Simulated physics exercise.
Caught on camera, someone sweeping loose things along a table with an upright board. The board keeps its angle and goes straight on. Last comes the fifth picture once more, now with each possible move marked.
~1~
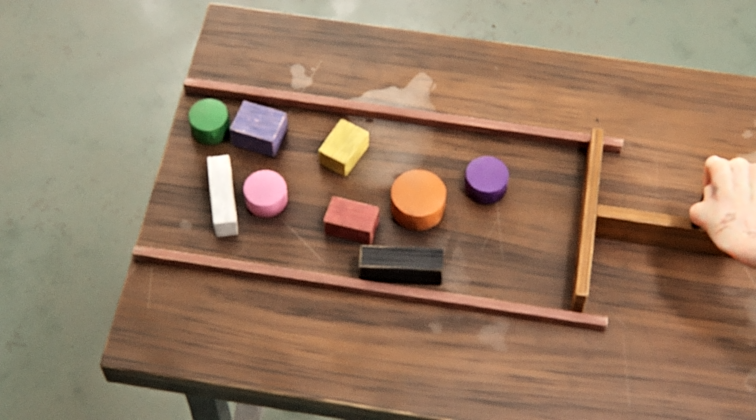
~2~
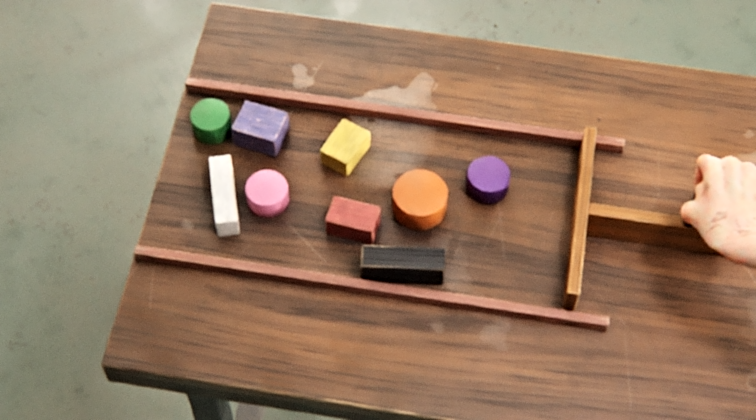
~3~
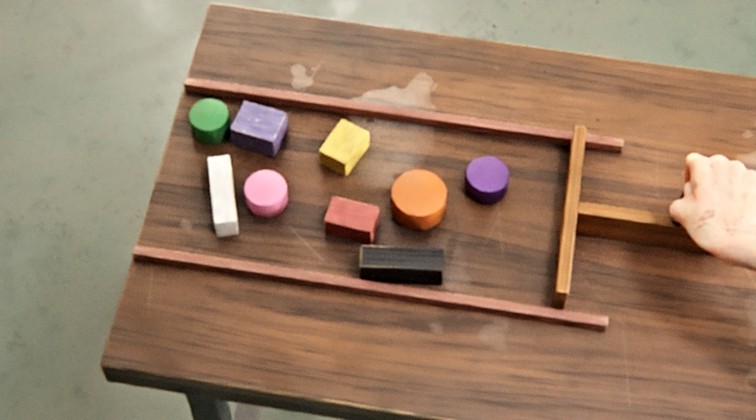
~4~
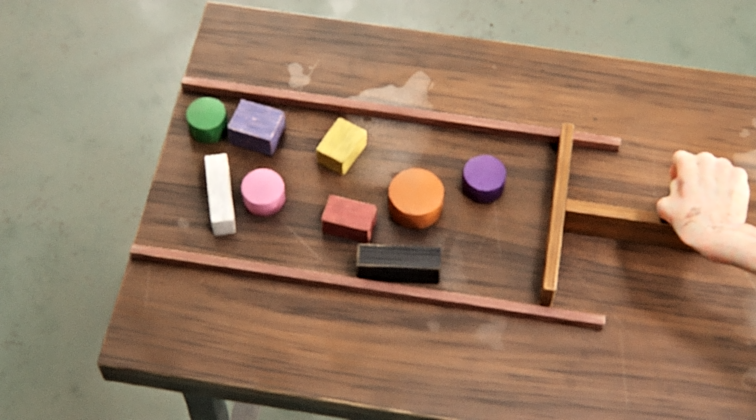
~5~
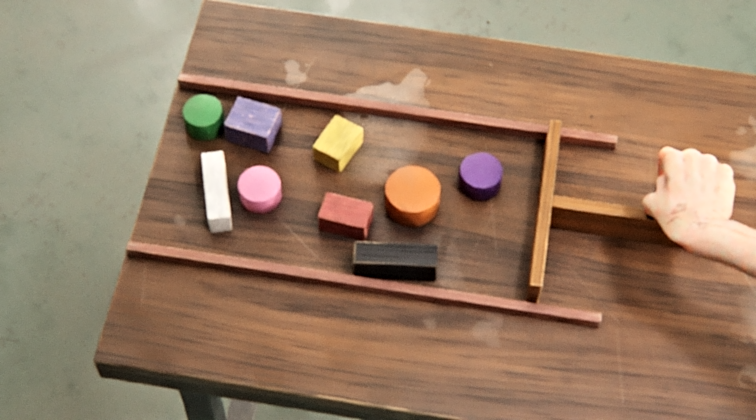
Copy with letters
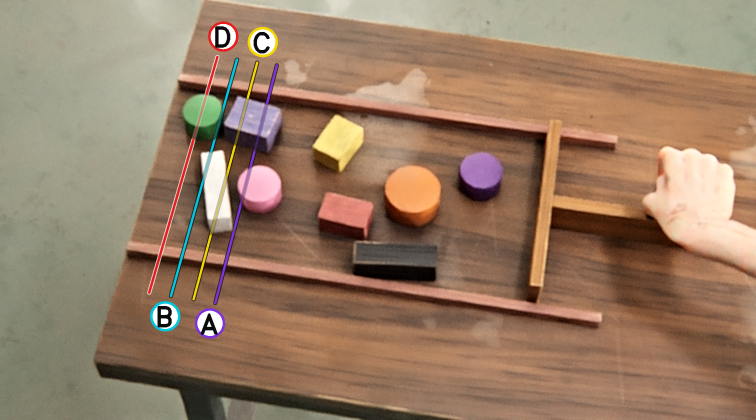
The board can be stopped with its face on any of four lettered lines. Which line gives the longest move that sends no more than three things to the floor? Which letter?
The farthest such stop is C.
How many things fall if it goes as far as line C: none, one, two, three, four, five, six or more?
By then, three.
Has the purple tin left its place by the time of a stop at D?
By then, yes.
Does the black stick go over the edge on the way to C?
By then, no.
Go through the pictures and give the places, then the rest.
Yellow block (343, 148); white bar (223, 197); black stick (401, 265), in the first picture.
Board (583, 207); green tin (211, 122), in the second picture.
Board (572, 206); purple tin (487, 180), in the third picture.
Board (559, 203); blue block (257, 128), in the fourth picture.
Board (547, 199); yellow block (338, 144); white bar (217, 192); black stick (395, 261), in the fifth picture.
On the marked copy, A at (248, 178); B at (206, 171); C at (227, 174); D at (185, 168).
With C. Early on, board (431, 182); black stick (371, 254); purple tin (410, 157).
Further on, board (317, 166); green tin (186, 114); white bar (206, 192).
At the end, board (229, 153); white bar over the edge; blue block over the edge; three fallen.
As for the rest, A is within the limit but short; B drops five; D drops six.
